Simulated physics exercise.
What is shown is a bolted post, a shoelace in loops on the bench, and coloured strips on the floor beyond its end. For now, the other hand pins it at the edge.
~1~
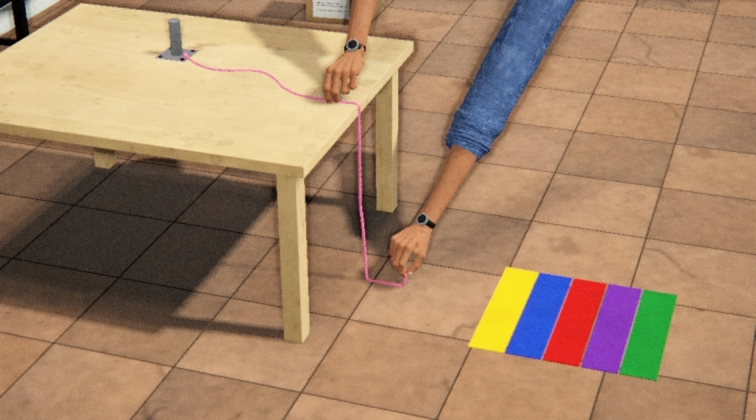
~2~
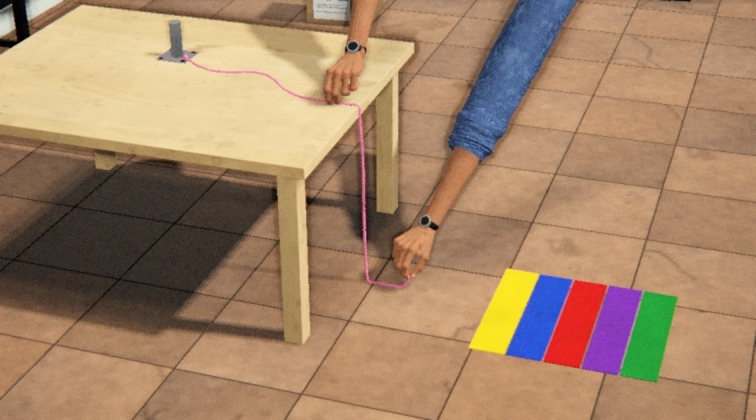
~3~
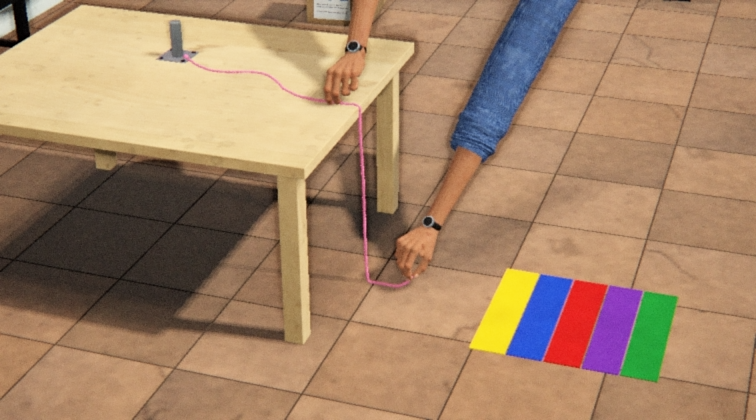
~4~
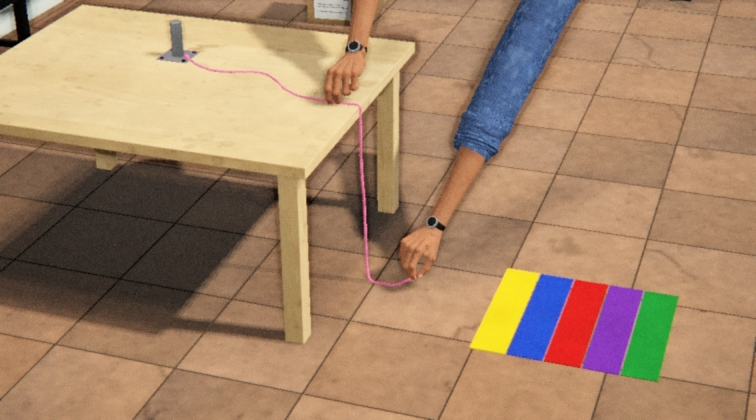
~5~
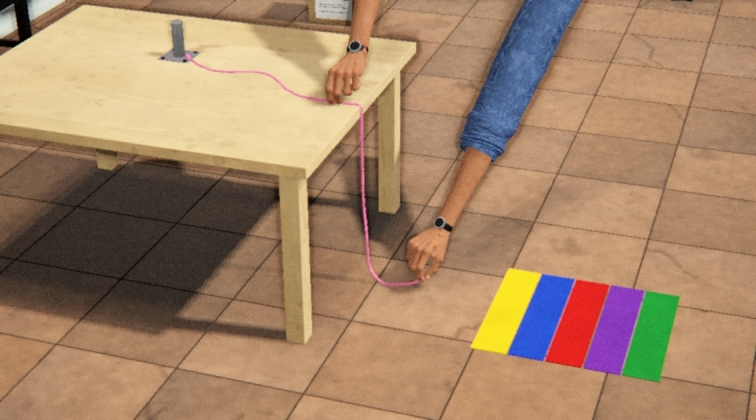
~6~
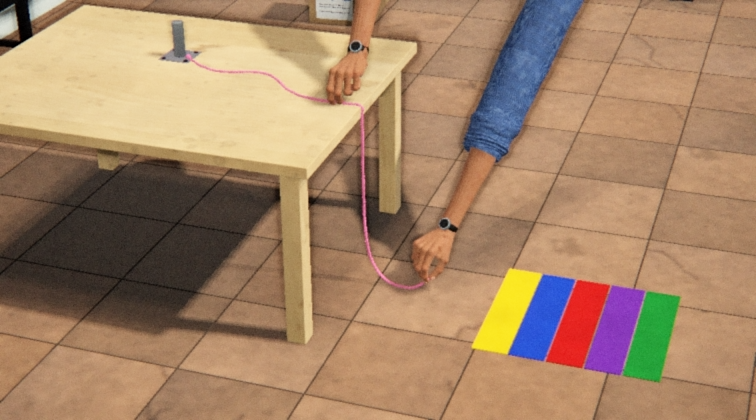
On a tiled floor beside a light wooden table, a hand holds the end of a pink cord that runs from a small grey post and over the table's edge, where another hand pins it. The lower hand slowly draws the end slightly right, and the hanging cord's bottom bend becomes rounder.
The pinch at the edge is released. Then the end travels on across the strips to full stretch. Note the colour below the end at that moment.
Colour below: Blue.
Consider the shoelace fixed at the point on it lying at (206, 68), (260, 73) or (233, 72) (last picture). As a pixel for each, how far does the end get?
First (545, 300), next (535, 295), last (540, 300).
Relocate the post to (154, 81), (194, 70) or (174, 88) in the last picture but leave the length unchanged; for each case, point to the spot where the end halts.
Try 1 about (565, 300), try 2 about (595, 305), try 3 about (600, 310).
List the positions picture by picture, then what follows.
End (406, 274); yellow (493, 334); blue (529, 340); red (567, 347); purple (604, 354); green (642, 361), in the first picture.
End (409, 276); shoelace through (202, 67) (267, 75) (305, 98) (360, 127) (363, 198) (366, 265), in the second picture.
End (412, 277), in the third picture.
End (416, 277); shoelace through (202, 67) (268, 75) (305, 98) (361, 127) (364, 198) (367, 265), in the fourth picture.
End (424, 278), in the fifth picture.
End (429, 279); shoelace through (204, 67) (270, 75) (307, 98) (362, 127) (364, 198) (374, 265), in the sixth picture.
A little later, end near (484, 288); short of the strips.
Next, end near (524, 295); over yellow.
When it is tight, end near (549, 299); over blue. It halts on the blue strip.
